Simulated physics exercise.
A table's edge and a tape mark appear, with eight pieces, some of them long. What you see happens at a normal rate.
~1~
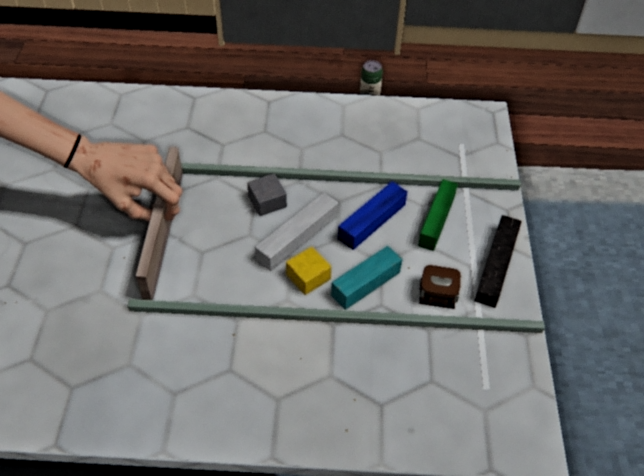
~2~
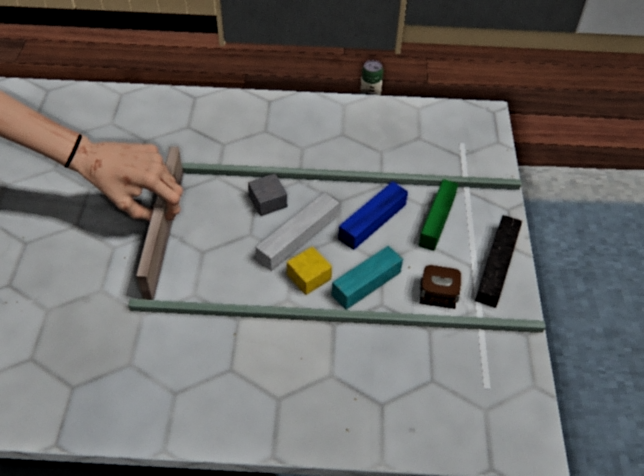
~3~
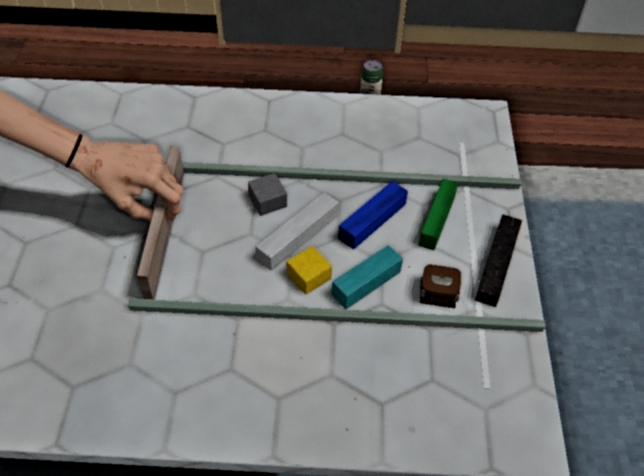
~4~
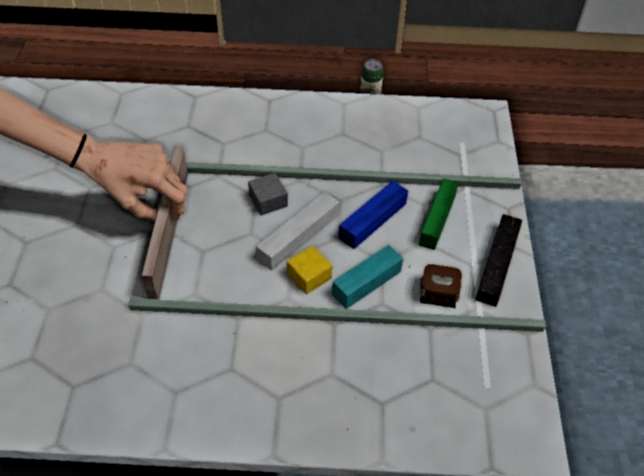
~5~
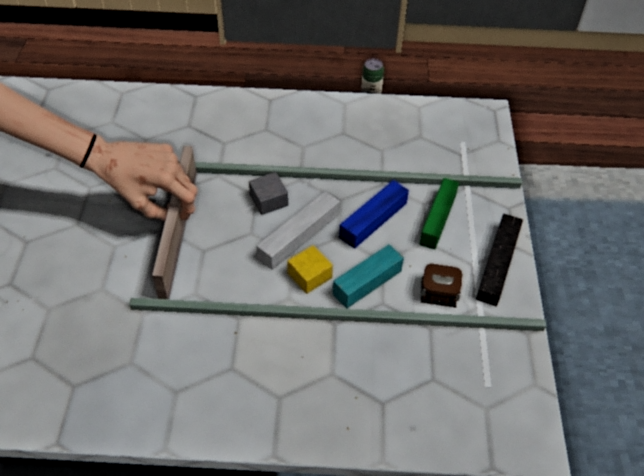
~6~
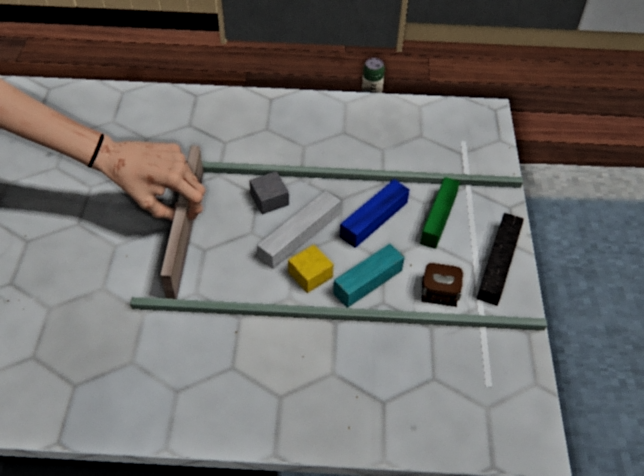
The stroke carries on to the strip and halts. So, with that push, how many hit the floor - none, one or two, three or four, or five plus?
The board is going to sweep off three, or four.
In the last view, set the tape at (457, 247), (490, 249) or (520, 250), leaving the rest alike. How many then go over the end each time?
Counts per try, in order: 3 / 5 / 8.
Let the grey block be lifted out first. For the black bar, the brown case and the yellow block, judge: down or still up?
The black bar tumbles off; the brown case goes over; the yellow block survives.
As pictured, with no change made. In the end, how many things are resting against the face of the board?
So the total is 3.
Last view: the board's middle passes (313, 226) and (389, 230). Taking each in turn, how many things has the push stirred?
Counting first: 5, next 8.
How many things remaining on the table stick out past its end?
The tally is 3.
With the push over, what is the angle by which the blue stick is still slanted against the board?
Close to 25°.
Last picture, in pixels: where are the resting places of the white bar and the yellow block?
Reading them off: First (507, 235); then (504, 289).
A little later, none off yet; black bar at rest near (501, 258); green stick at rest near (440, 212); brown case at rest near (442, 285).
Next, none off yet; black bar at rest near (501, 258); green stick moving near (447, 214); brown case moving near (450, 288).
Later still, none off yet; black bar tilted a little near (551, 266); green stick shifted about its own width near (516, 225); brown case shifted well along near (525, 299).
When it is over, the number that fall off is three or four; down, brown case, green stick and black bar.
